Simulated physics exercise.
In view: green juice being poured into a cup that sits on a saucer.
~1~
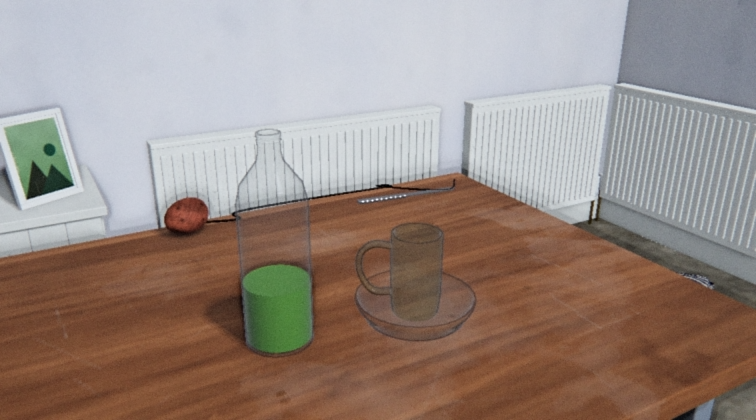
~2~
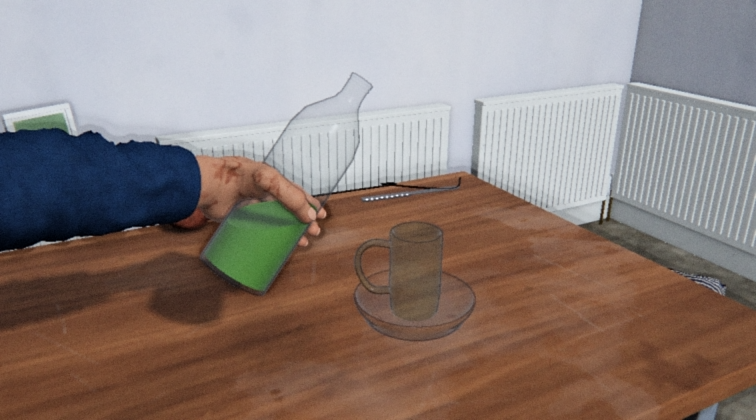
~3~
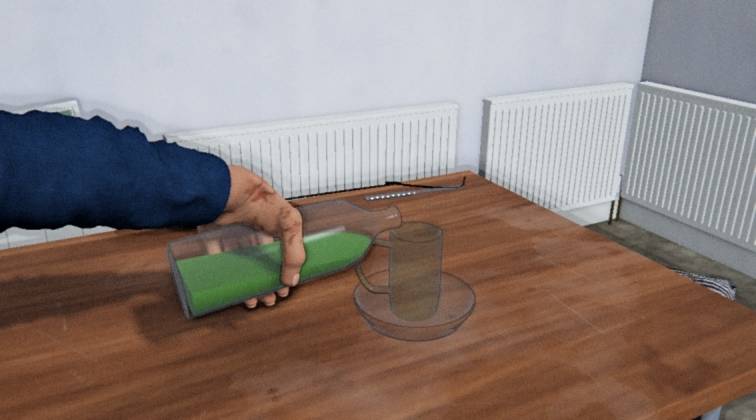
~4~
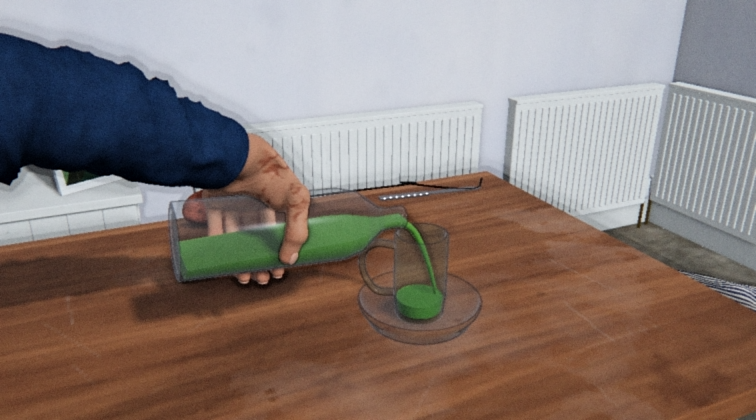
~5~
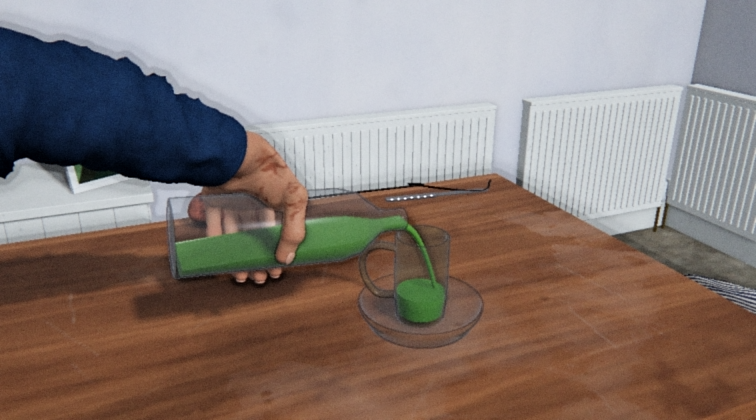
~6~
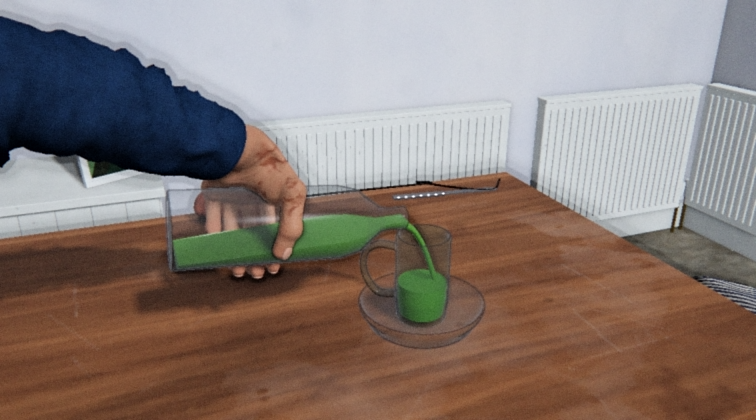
The footage shows a hand in a blue sleeve lifting a clear bottle of green liquid from a wooden table, tilting it rightward and pouring a stream into a transparent cup on a saucer, where the green level rises.
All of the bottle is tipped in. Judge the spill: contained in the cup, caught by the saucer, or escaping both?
Caught by the saucer.
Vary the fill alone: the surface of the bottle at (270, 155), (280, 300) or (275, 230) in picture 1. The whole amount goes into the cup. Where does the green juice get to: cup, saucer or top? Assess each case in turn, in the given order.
One after the other: Past the saucer, no farther than the cup, over both.
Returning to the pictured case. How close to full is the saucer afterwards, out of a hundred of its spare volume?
Around 30 percent of it.
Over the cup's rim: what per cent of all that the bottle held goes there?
About 20 in a hundred.
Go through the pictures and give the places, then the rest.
Both stand on the top; bottle (274, 239) about a quarter full; cup (416, 270) empty; saucer (449, 327) dry, in the first frame.
The hand lifts the bottle; bottle (300, 175) tipped 40° with all of its load; cup (415, 269) empty, in the second frame.
The bottle is brought over; bottle (298, 246) tipped 85° with all of its load; cup (415, 269) empty, in the third frame.
A stream runs into the cup; bottle (300, 228) tipped 95° with nearly all of its load; cup nearly empty, surface at (420, 297), in the fourth frame.
A stream runs into the cup; bottle (298, 227) tipped 95° with about three quarters of its load; cup (421, 274) about a quarter full, in the fifth frame.
A stream runs into the cup; bottle (298, 223) tipped 95° with about two thirds of its load; cup about a third full, surface at (422, 282); saucer (449, 336) dry, in the sixth frame.
Soon after, the cup is about three quarters full; the saucer is dry.
Later, the cup is full to the brim; the saucer is wet, with room to spare.
In the end, the cup is full to the brim; the saucer is wet, with room to spare.
